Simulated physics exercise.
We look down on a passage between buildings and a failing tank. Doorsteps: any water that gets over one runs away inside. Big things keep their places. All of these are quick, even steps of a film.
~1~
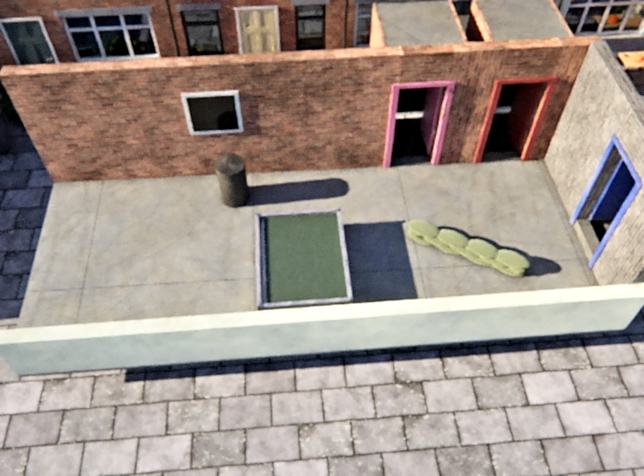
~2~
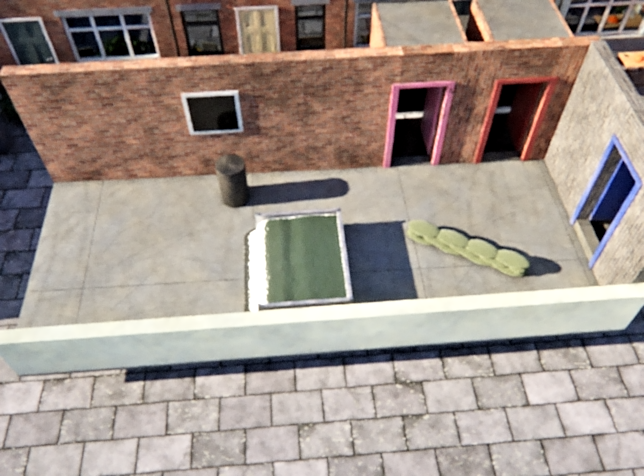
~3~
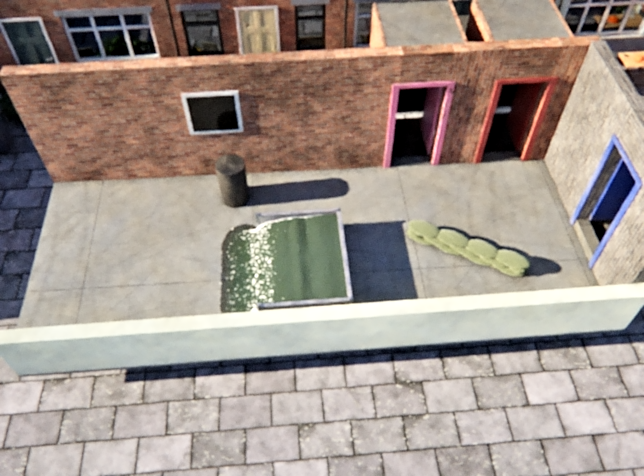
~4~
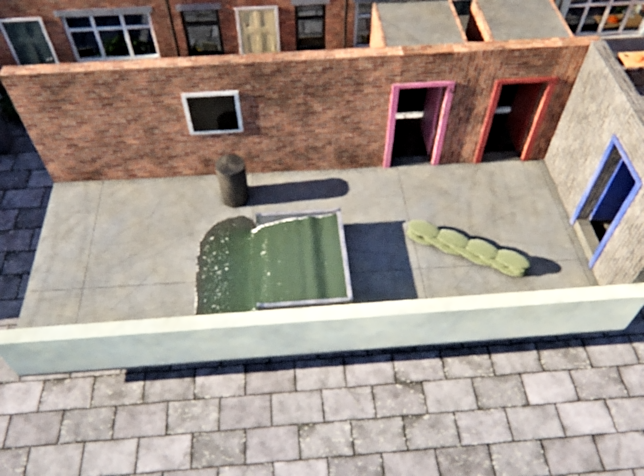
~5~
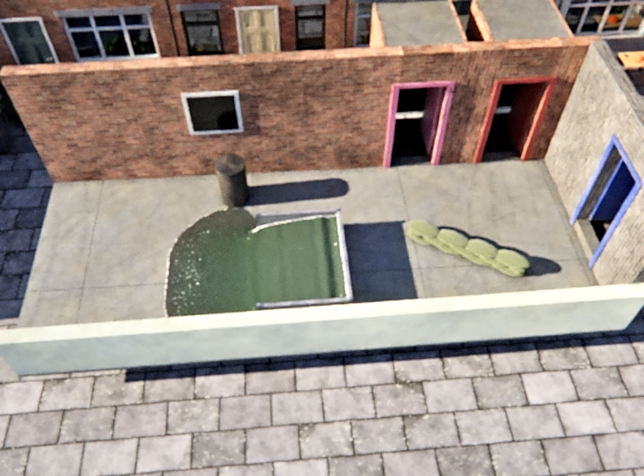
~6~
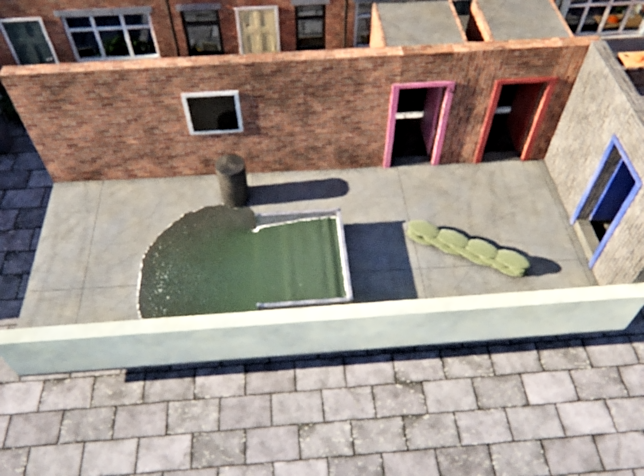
A brick-walled yard seen from high above holds a low open tank of green water near its middle, with a pale wall in front and grey paving beyond. A dark round post stands behind the tank, a pale green hedge lies to the right, and pink, red and blue doorways open at the right. Water bursts from the tank's left side and spreads leftward across the floor in a widening, rounded sheet, while the camera stays still.
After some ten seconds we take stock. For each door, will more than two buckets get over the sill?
The blue door: No, two or fewer; the red door: No, two or fewer; the pink door: No, two or fewer.
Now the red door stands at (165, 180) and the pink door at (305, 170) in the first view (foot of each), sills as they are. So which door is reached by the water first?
I'd go with the red-painted one.
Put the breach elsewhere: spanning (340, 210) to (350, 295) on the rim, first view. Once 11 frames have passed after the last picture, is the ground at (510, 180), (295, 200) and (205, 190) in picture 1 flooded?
Point one reached; point two not reached; point three not reached.
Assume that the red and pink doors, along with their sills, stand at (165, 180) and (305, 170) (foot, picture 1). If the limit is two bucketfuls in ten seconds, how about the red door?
Well, the red one never reaches the limit, I reckon.
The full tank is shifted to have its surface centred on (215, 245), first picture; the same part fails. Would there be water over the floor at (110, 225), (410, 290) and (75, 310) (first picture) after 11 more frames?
First one gets inundated, next one stays unwetted, last one gets inundated.
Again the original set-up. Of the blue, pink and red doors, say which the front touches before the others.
The pink door.
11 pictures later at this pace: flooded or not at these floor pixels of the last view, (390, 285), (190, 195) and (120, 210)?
First spot not wet, second soaked, third soaked.
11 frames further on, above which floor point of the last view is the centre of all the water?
That puts it at around (203, 275).
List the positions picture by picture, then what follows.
The open tank at (302, 257) is whole and still, in the first frame.
Water pours out at (262, 271) and has run to (253, 233), in the second frame.
The front is at (244, 229), out from the gap at (262, 272), in the third frame.
Water pours out at (262, 272) and has run to a hidden place, in the fourth frame.
The front is at a hidden place, out from the gap at (262, 272), in the fifth frame.
Water pours out at (262, 272) and has run to (148, 262), in the sixth frame.
A moment on, water covers 30 % of the floor; the blue door not reached, the red door not reached, the pink door not reached.
Next, water covers 40 % of the floor; the blue door not reached, the red door not reached, the pink door not reached.
Then, water covers 40 % of the floor; the blue door not reached, the red door not reached, the pink door not reached.
Later, water covers 45 % of the floor; the blue door not reached, the red door not reached, the pink door not reached.
In the end, water covers 40 % of the floor; the blue door not reached, the red door not reached, the pink door wet at the sill, nothing in.
